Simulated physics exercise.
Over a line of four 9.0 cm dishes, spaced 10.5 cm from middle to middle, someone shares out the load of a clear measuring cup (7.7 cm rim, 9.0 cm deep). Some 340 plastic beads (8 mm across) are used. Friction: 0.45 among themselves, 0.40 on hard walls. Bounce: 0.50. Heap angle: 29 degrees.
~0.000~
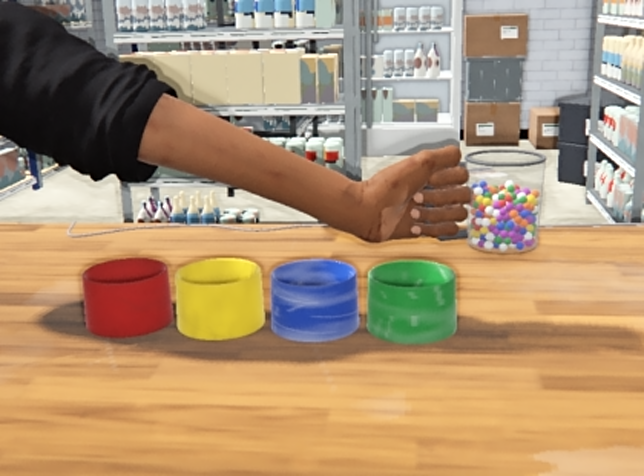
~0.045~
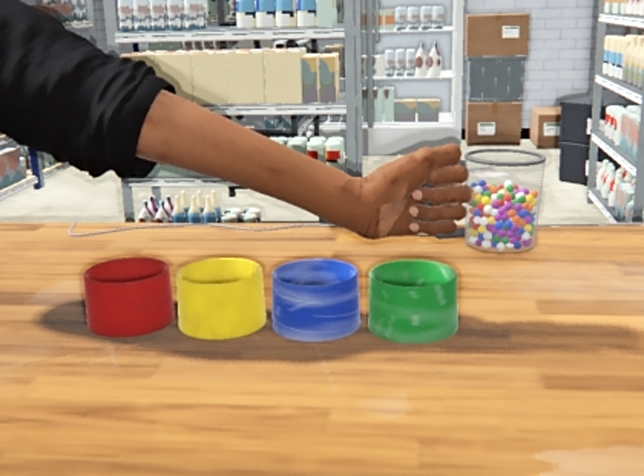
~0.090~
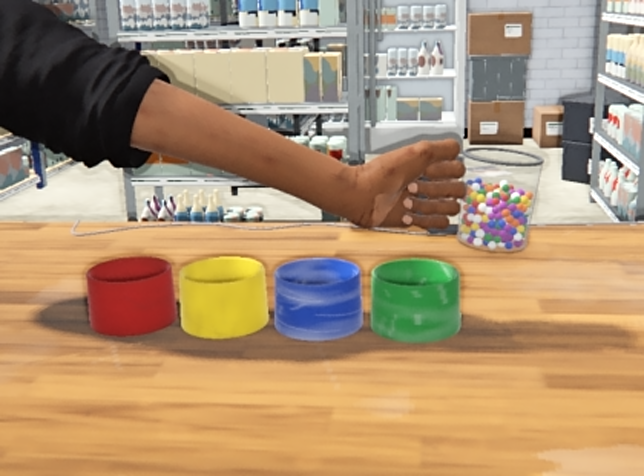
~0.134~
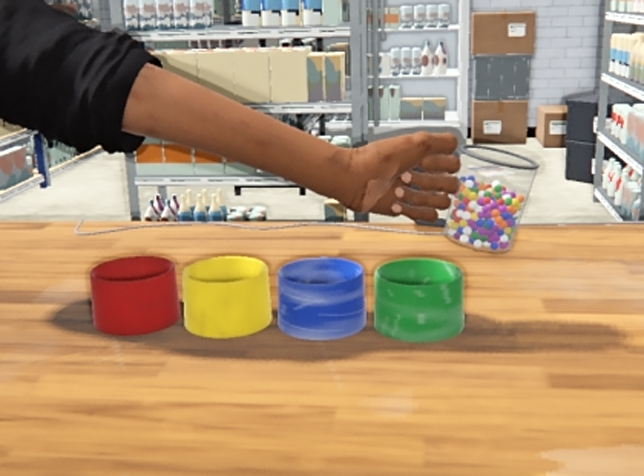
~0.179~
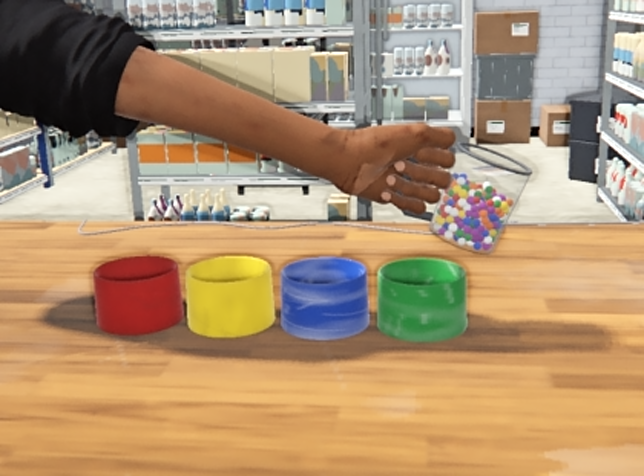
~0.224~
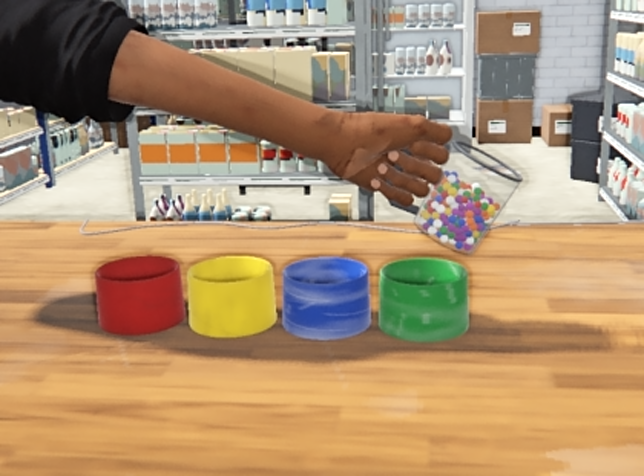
On a wooden counter in a storeroom, behind a row of red, yellow, blue and green dishes, a hand tilted a clear cup of colorful beads further and further while shifting it a little left.
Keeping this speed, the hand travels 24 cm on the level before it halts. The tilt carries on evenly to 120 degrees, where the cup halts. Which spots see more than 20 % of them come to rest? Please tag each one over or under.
Red - under; blue - over; green - under; yellow - under; counter - under.
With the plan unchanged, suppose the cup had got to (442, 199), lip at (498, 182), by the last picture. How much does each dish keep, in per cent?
Per cent kept: Red 0, blue 100, green 0, yellow 0.
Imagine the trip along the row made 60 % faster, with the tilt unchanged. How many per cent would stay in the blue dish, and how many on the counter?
Blue: 100; counter: 0.
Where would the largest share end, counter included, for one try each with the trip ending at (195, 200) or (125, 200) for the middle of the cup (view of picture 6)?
Try 1 - blue; try 2 - blue.
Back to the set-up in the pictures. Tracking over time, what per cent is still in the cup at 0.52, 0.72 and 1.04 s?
About 100, 85, 15 per cent.
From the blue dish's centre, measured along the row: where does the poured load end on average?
Around 1 cm away, toward the right-hand end.
Then, at 0.52 s, tilt 81 degrees; cup holds 100 %.
After 0.72 s, tilt 115 degrees; cup holds 85 %, blue 5 %, green 5 %.
After 1.04 s, tilt 120 degrees; cup holds 15 %, blue 75 %, green 5 %.
At rest (2.0 s), red 0 %, blue 90 %, green 5 %, yellow 0 %, counter 5 %.
